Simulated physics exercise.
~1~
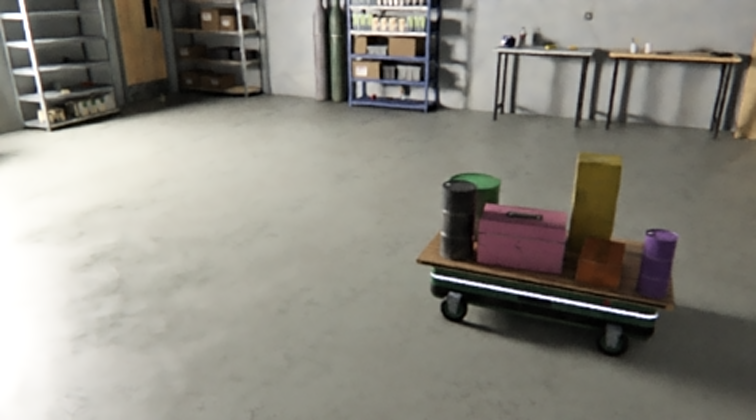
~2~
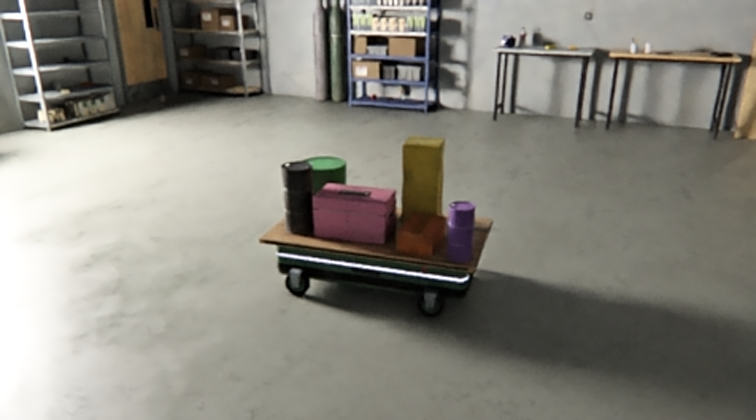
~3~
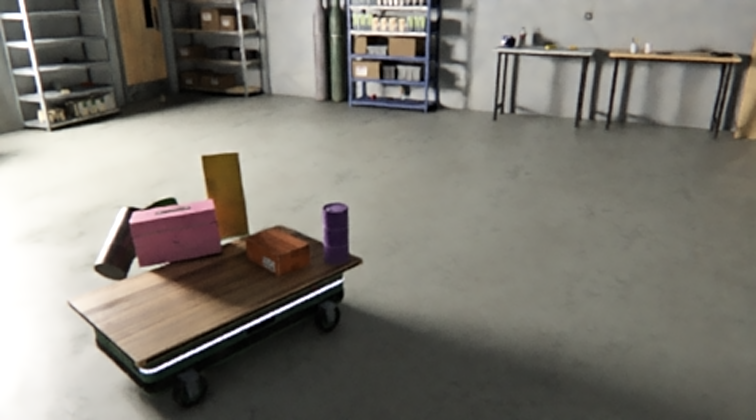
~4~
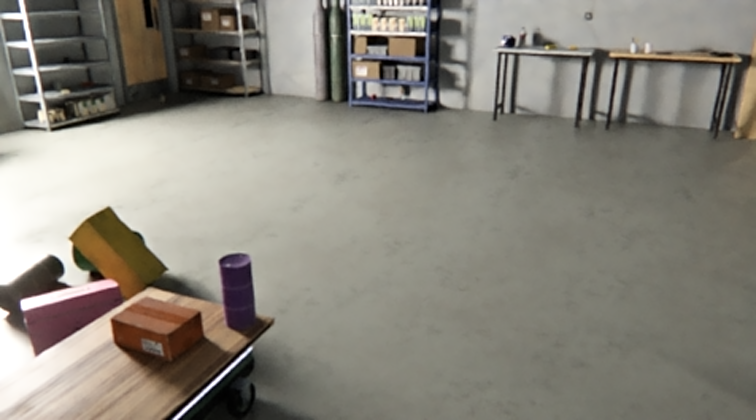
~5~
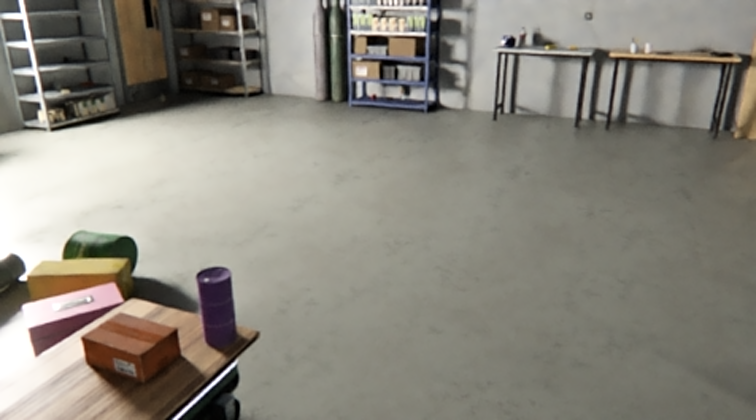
Loaded cart rolling left and turning across a workshop floor, spilling two barrels, a yellow box and a pink toolbox before stopping.
